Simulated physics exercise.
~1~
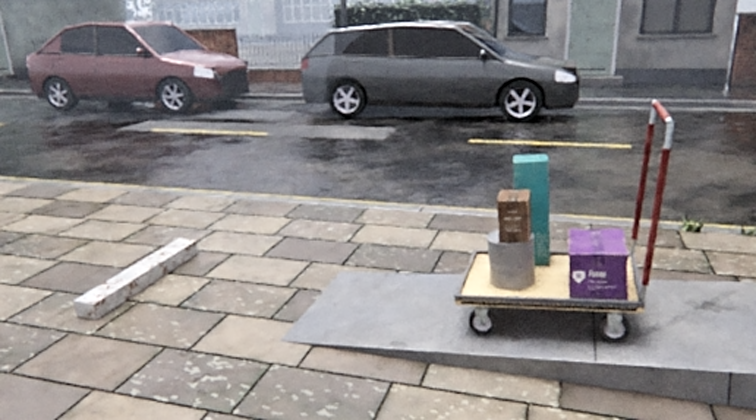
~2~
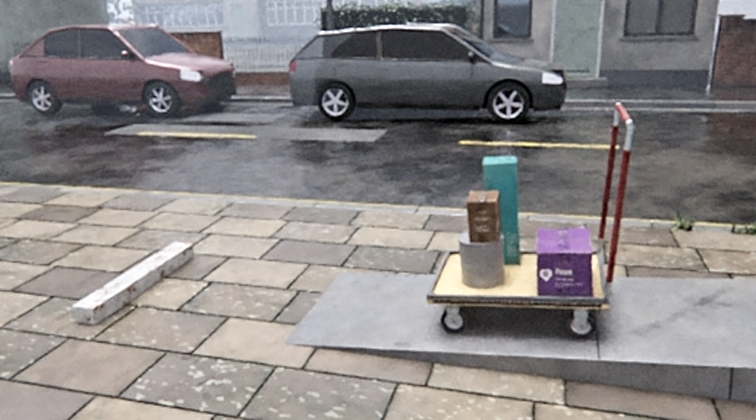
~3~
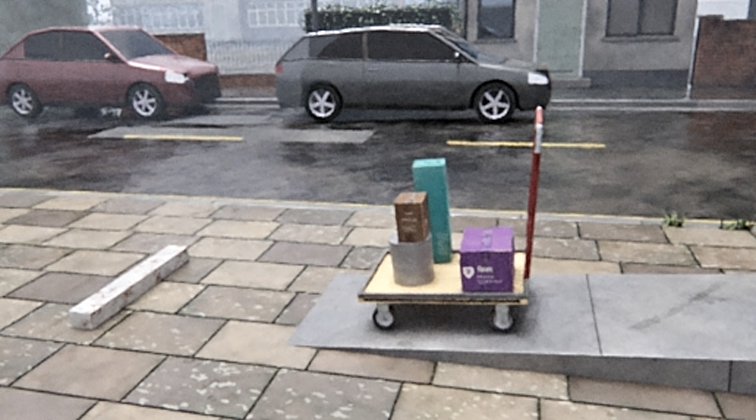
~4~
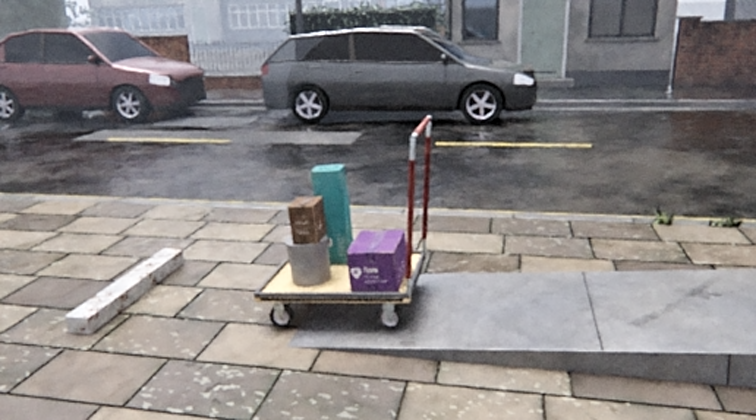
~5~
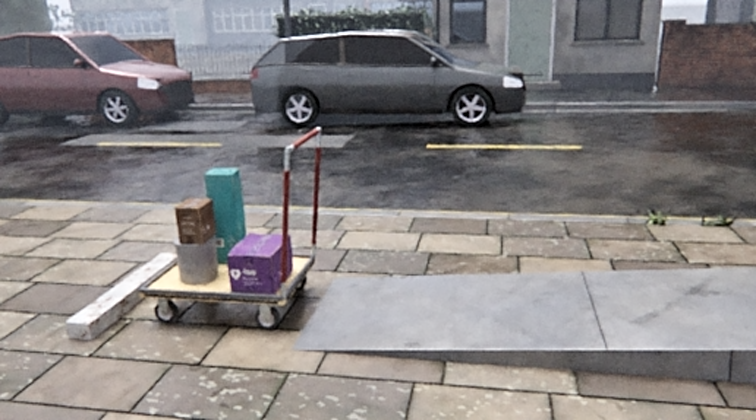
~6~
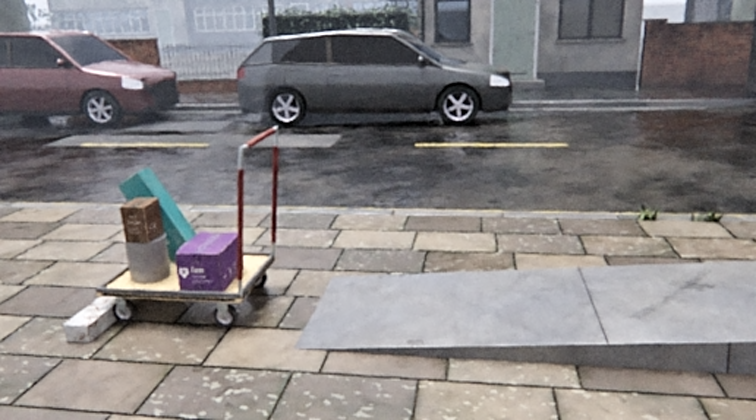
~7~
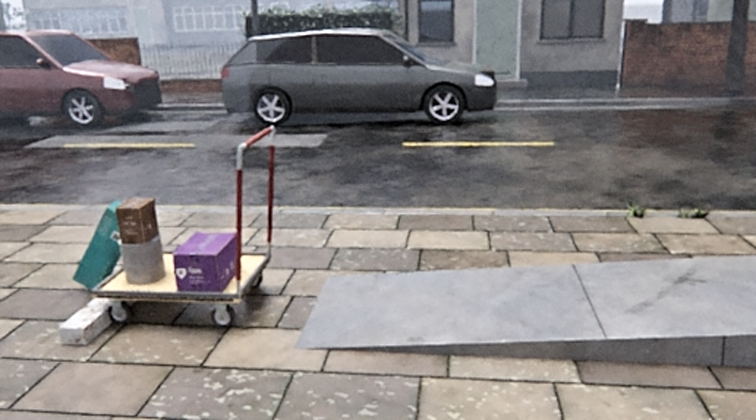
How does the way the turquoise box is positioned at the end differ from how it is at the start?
At the start the turquoise box stands upright on the trolley, but by the end it has toppled over the left end and is upside down, tilted with its top end pointing downward.
